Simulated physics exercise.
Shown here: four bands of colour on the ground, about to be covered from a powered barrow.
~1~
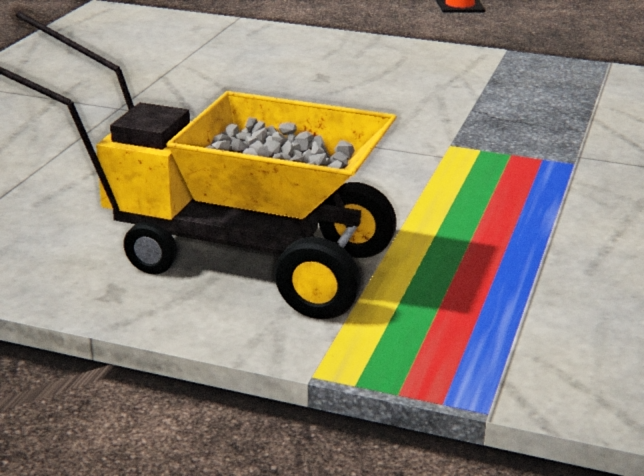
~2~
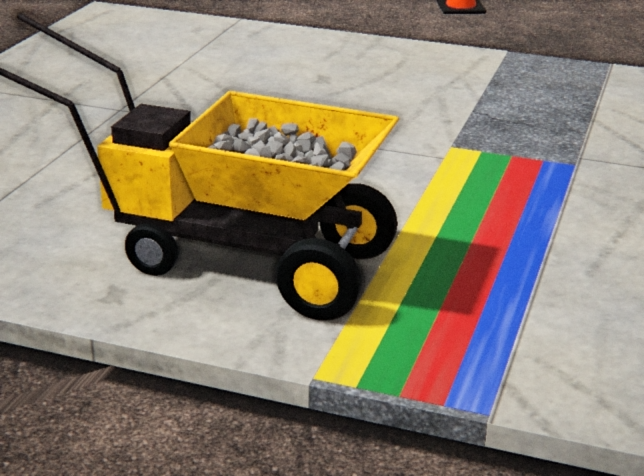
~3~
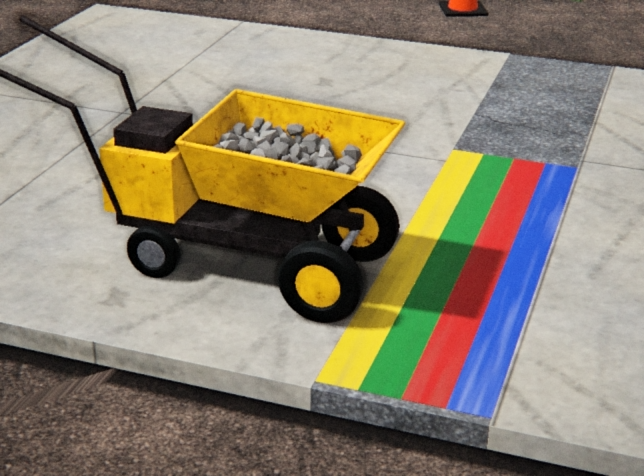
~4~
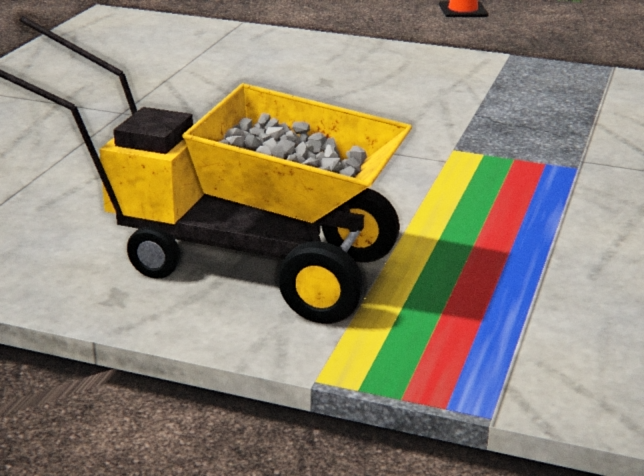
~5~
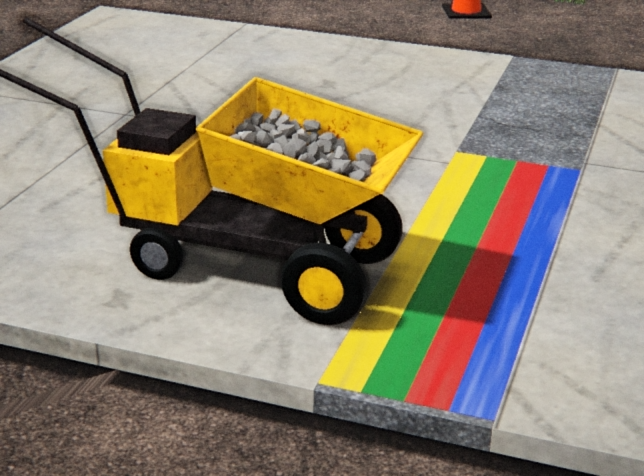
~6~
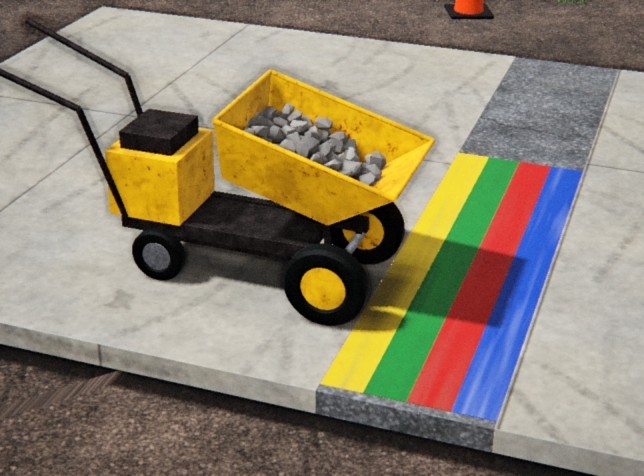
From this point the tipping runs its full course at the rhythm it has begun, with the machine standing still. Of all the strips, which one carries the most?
I would say the blue one.
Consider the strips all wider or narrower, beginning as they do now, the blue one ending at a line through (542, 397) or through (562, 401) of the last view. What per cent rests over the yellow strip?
Roughly 0 per cent first, then 0 per cent.
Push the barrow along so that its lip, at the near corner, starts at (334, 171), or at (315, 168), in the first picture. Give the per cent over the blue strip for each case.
Estimates: 30 %, 20 %.
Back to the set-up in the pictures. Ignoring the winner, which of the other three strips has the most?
That would be red.
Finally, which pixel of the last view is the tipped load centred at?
About pixel (515, 312).
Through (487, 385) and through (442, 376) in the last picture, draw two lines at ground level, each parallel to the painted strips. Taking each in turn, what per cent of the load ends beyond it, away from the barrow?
The first comes to 40 per cent, the second to 80 per cent.
Soon after the last picture, skip tipped steeply; all in the skip.
A little later, skip tipped right over; about two thirds in the skip; a small part over the red strip; about a quarter over the blue strip; a stray few off the paint.
Later still, skip tipped right over; about a quarter in the skip; about a quarter over the red strip; about a third over the blue strip; about a quarter off the paint.
At rest, skip tipped right over; about a quarter in the skip; none over the yellow strip; none over the green strip; about a quarter over the red strip; about a third over the blue strip; about a quarter off the paint.
